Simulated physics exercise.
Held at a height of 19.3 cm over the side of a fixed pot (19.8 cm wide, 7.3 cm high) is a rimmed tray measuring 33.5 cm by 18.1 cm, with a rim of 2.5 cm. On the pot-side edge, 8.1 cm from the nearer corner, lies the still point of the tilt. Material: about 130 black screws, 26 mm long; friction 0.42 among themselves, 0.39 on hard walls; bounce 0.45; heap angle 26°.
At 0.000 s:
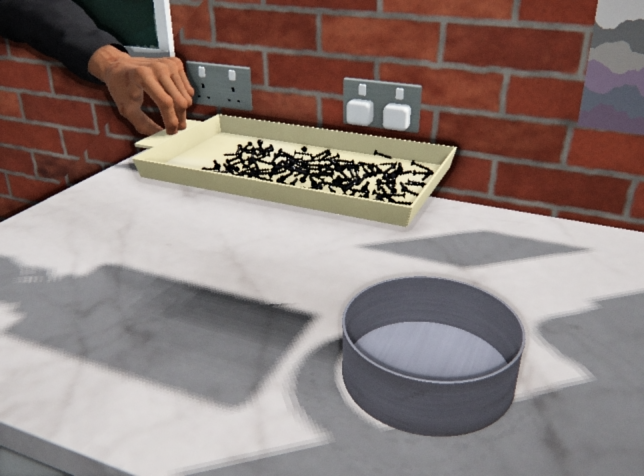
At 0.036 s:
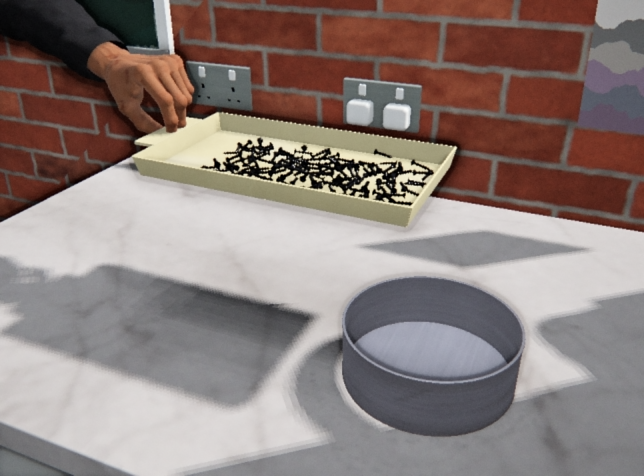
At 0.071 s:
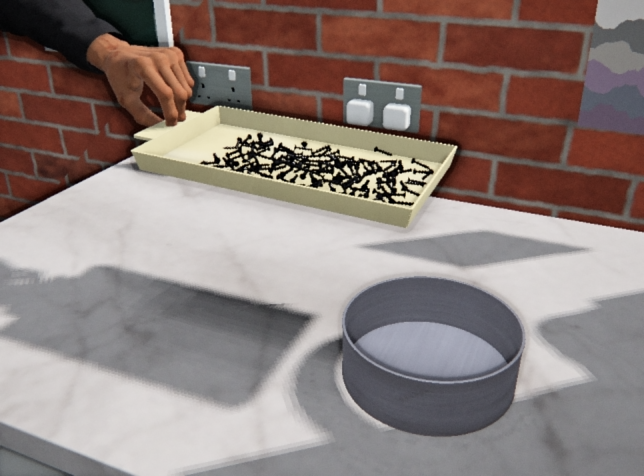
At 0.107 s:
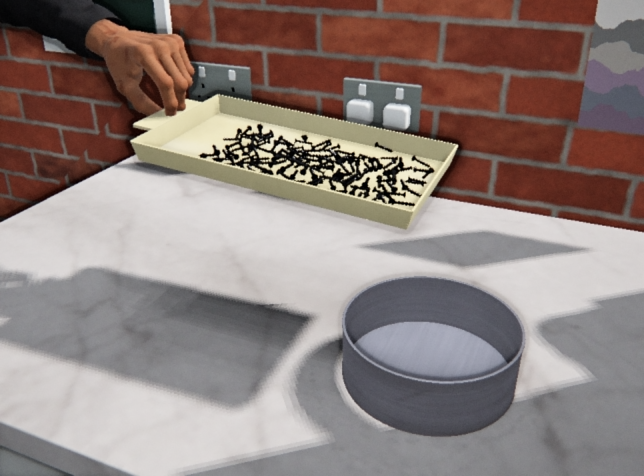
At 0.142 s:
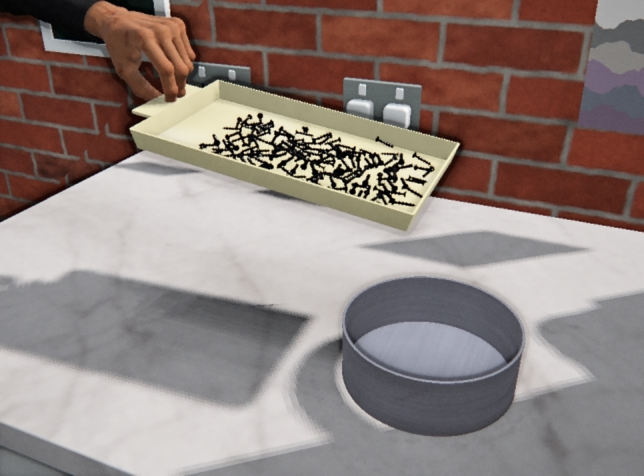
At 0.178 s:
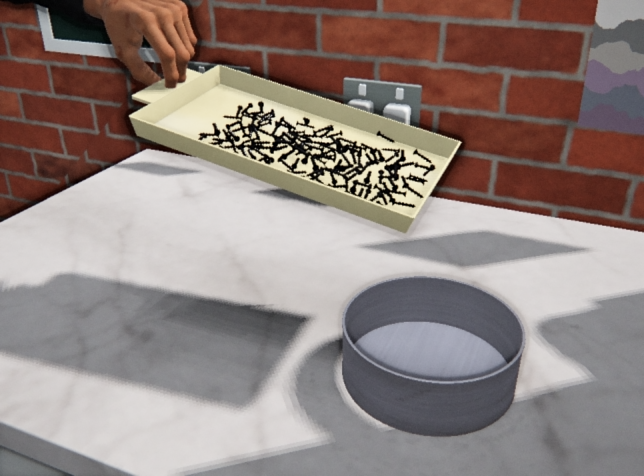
The clip opens on a cream rimmed tray of scattered black screws lying on a white marbled counter, a hand at its left end and a round grey pot in front. The hand slowly, then more quickly, raises that end, tilting the tray down toward the right while the screws stay spread in place.
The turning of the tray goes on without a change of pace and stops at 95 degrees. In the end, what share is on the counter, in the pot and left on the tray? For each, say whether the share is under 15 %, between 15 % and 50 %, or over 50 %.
Counter: Under 15 %; pot: Over 50 %; left on the tray: Under 15 %.
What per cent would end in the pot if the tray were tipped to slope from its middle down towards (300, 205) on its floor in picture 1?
Around 65 percent of them.
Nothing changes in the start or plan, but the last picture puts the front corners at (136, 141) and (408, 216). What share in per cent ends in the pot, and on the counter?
Per cent by place - pot 95, counter 5.
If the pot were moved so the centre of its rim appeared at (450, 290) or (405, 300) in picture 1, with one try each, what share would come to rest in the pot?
I'd say some 55 per cent for the first and some 90 per cent for the second.
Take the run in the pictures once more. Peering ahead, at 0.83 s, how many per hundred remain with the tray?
It comes to near 65 per cent.
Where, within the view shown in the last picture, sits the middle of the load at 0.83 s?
Around (418, 240).
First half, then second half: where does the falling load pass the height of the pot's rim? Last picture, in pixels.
At roughly (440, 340) first, later on at (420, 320).
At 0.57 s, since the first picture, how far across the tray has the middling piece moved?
It has moved some 8 cm from its start.
Then, at 0.57 s, tilt 52 degrees; the tray holds 100 %, the pot 0 %.
After 0.83 s, tilt 79 degrees; the tray holds 65 %, the pot 10 %.
After 1.20 s, tilt 95 degrees; the tray holds 5 %, the pot 90 %.
In the end, at 1.9 s, counter 0 %, pot 100 %, tray 0 %.
